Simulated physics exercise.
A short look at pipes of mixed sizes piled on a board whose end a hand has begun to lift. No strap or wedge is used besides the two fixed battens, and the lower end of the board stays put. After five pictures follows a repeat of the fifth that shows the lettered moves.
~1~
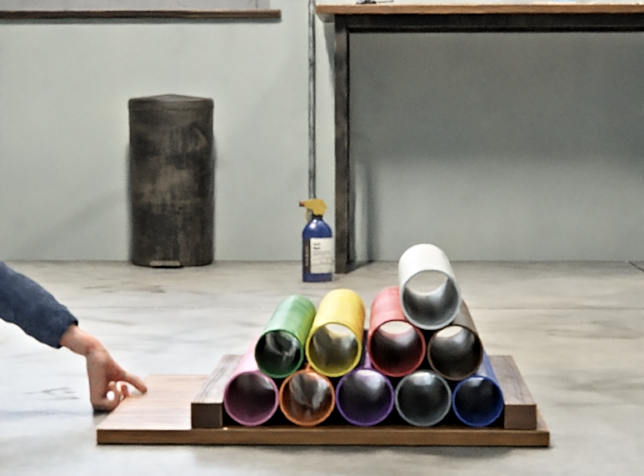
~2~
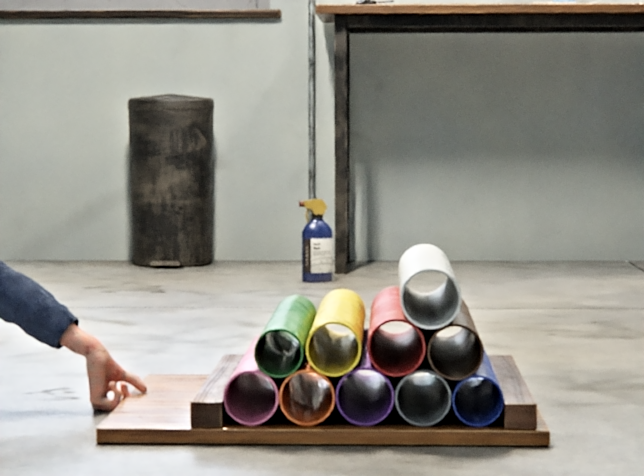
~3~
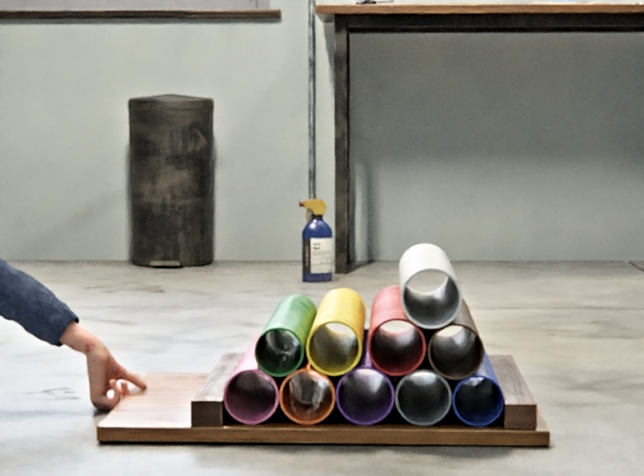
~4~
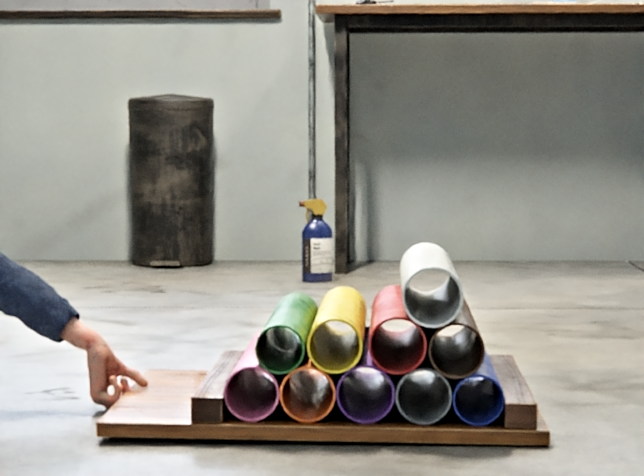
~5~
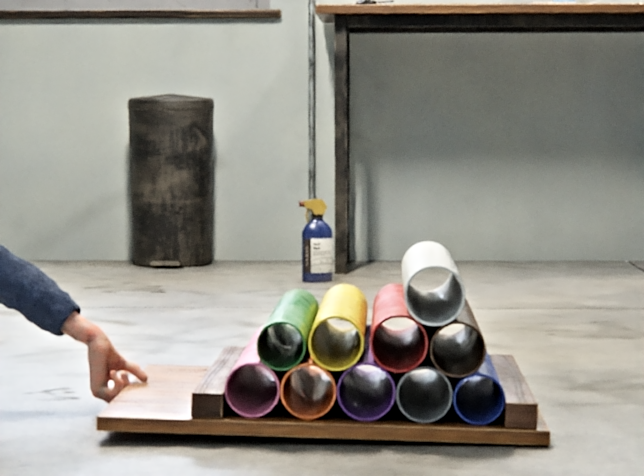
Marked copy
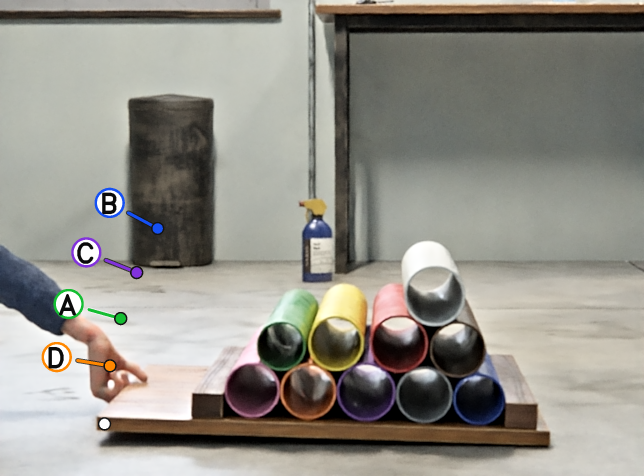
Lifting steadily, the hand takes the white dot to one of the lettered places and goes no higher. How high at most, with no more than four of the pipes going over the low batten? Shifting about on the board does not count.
Up to B.
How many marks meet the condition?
Four of them.
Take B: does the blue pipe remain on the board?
The blue pipe: Yes.
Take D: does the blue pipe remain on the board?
Yes, with D.
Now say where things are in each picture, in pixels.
In the first picture, orange pipe (307, 398); purple pipe (365, 397); grey pipe (423, 398).
In the second picture, grey pipe (423, 398); blue pipe (478, 401).
In the third picture, board (328, 394); pink pipe (252, 396); yellow pipe (334, 347).
In the fourth picture, board (328, 392); pink pipe (252, 393); orange pipe (308, 394).
In the fifth picture, board (329, 389); pink pipe (252, 390); orange pipe (308, 391).
On the marked copy, A at (121, 318); B at (157, 229); C at (137, 273); D at (110, 366); the white dot at (105, 424).
Following B. Soon after the start, board at 16°.
Later, board at 28°.
In the end, board at 28°, three over the low batten (brown, red, white).
As for the rest, A none over the low batten; C none over the low batten; D none over the low batten.
